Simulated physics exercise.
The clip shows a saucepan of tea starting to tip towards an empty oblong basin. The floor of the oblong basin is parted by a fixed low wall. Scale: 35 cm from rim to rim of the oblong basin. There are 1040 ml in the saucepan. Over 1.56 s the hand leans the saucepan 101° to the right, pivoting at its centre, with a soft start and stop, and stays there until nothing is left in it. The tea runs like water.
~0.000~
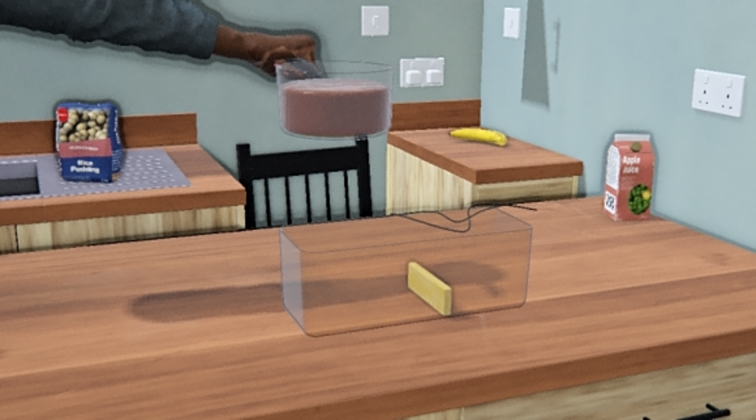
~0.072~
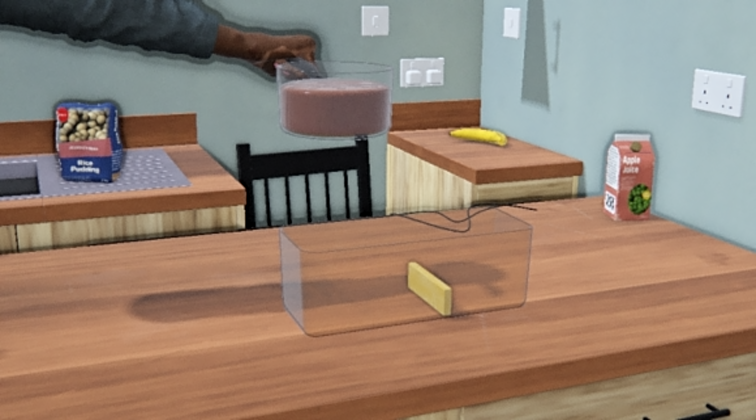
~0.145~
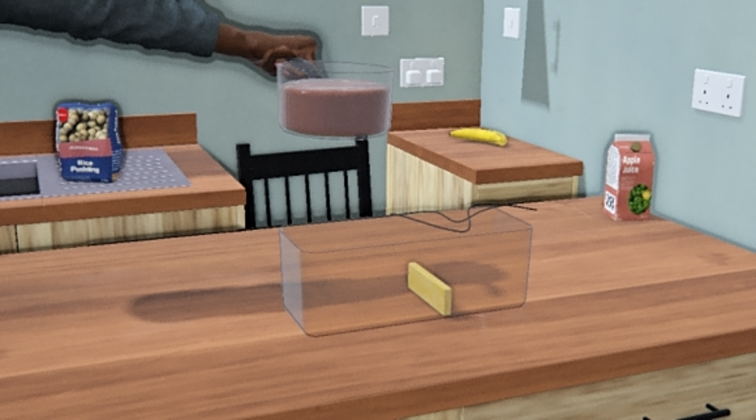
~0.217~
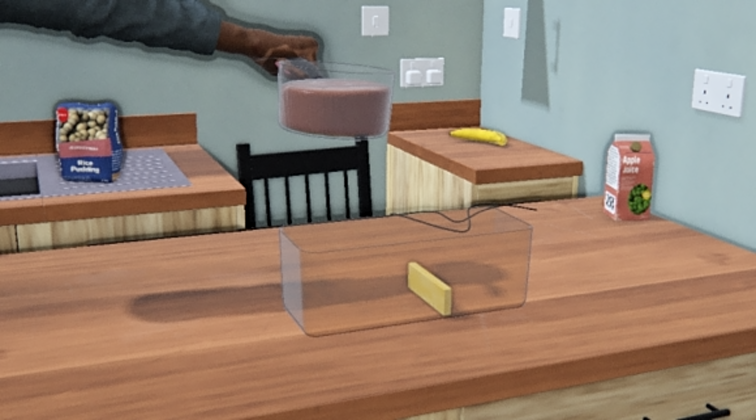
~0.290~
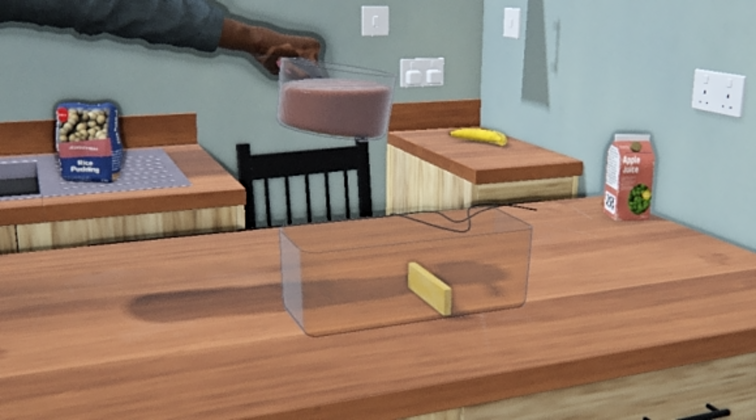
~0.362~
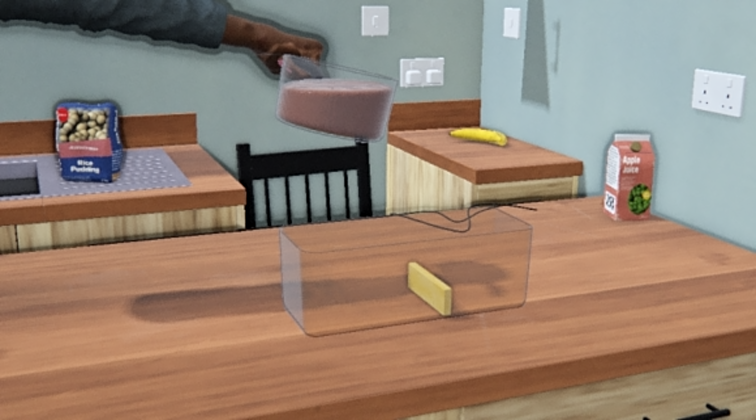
In a kitchen, a hand slowly leaning a clear saucepan of brownish liquid rightward above an oblong basin on a wooden counter.
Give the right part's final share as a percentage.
The far part has some 58 per cent.
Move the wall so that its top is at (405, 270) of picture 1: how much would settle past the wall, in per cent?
Then about 90 per cent.
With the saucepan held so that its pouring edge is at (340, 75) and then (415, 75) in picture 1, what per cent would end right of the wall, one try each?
First 5, then 70 per cent.
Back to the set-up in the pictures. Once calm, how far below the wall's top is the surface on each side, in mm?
Left about 24 mm, right about 4 mm.
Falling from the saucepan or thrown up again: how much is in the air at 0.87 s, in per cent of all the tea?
Near 26 in a hundred.
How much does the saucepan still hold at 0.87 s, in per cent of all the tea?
Some 68 per cent.
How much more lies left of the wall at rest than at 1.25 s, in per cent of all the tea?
About 30 per cent.
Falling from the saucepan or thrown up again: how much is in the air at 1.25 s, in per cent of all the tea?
Some 14 per cent.
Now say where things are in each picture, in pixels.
In the first frame, tilt 0°; pouring edge (388, 67); surface from (281, 88) to (385, 84); the oblong basin's rim runs from (290, 241) to (513, 218); the wall's top is at (429, 277).
In the second frame, tilt 1°; pouring edge (389, 67); surface from (281, 88) to (385, 84).
In the third frame, tilt 2°; pouring edge (389, 69); surface from (281, 87) to (385, 84).
In the fourth frame, tilt 5°; pouring edge (390, 72); surface from (282, 87) to (385, 84).
In the fifth frame, tilt 8°; pouring edge (392, 75); surface from (282, 88) to (387, 85).
In the sixth frame, tilt 13°; pouring edge (393, 80); surface from (282, 88) to (388, 84).
Then, 0.87 s in, the tilt is 60° and 68 per cent is still to pour, 2 is left of the wall and 4 right of it.
Then, 1.25 s in, the tilt is 91° and 17 per cent is still to pour, 10 is left of the wall and 57 right of it.
Then, 1.64 s in, the tilt is 101° and 1 per cent is still to pour, 35 is left of the wall and 60 right of it.
Then, 2.06 s in, the tilt is 101° and 0 per cent is still to pour, 40 is left of the wall and 59 right of it.
Finally, 41 per cent lies left of the wall, 58 right of it and 1 outside.
